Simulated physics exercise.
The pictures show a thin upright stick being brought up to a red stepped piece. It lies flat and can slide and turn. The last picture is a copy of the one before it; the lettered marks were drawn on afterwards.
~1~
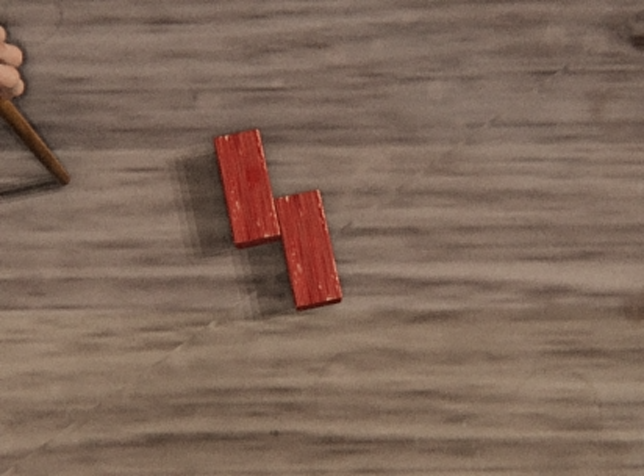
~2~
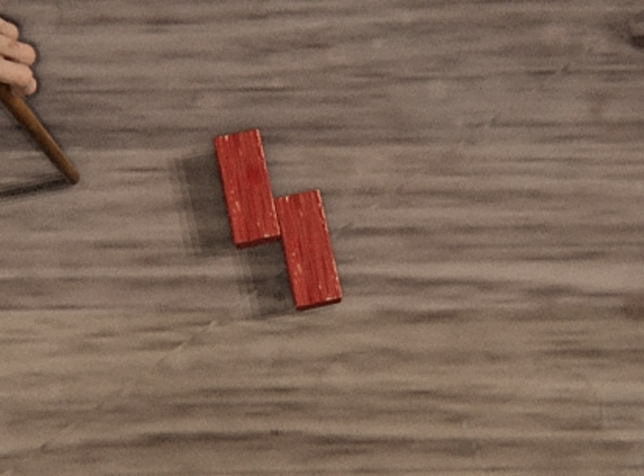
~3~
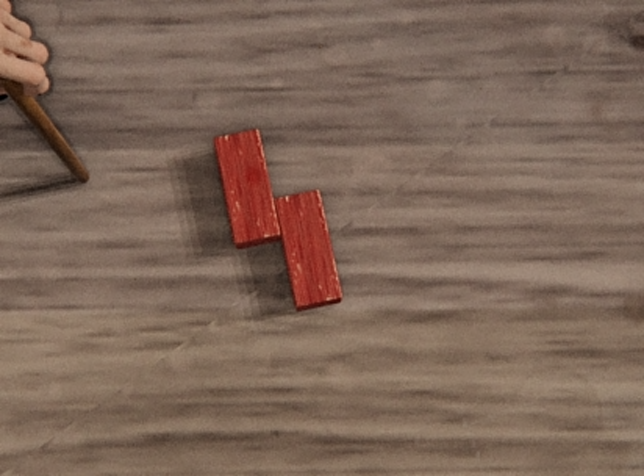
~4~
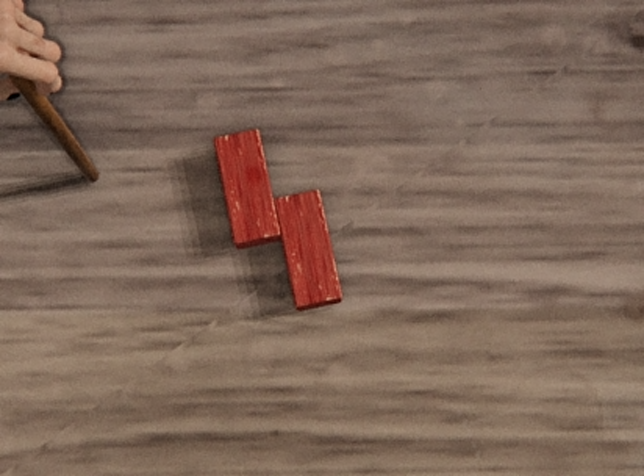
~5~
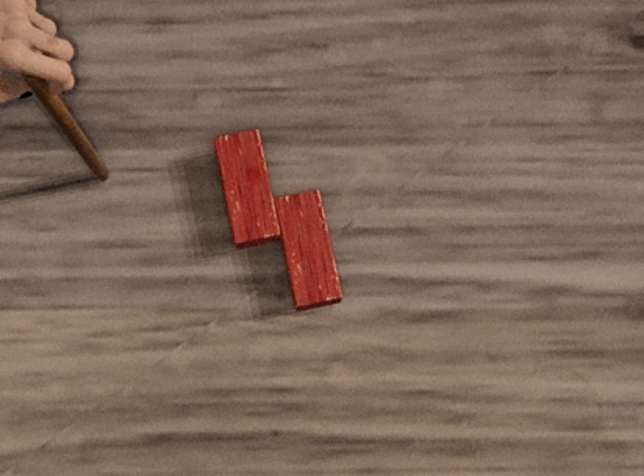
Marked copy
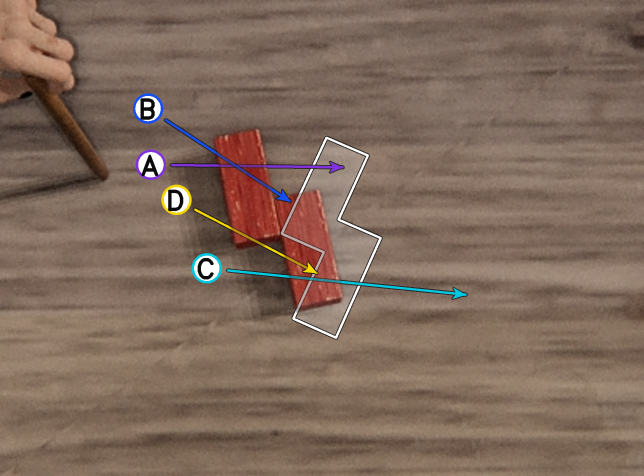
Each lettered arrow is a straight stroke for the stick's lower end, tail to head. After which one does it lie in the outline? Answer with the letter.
Stroke B puts it in the outline.
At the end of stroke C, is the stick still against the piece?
No.
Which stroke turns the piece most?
Stroke A.
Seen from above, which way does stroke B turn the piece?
It turns clockwise.
On the marked copy, A from (172, 165) to (343, 167); B from (166, 120) to (290, 201); C from (228, 270) to (466, 295); D from (195, 210) to (317, 273).
With B. Early on, foot of the stick (210, 150), piece (248, 185).
Further on, foot of the stick (257, 180), piece (284, 176).
At the end, foot of the stick (290, 202), piece (326, 188); it fills the outline.
As for the rest, A leaves the piece out of the outline, at (356, 187); C leaves the piece out of the outline, at (262, 197); D leaves the piece out of the outline, at (292, 195).
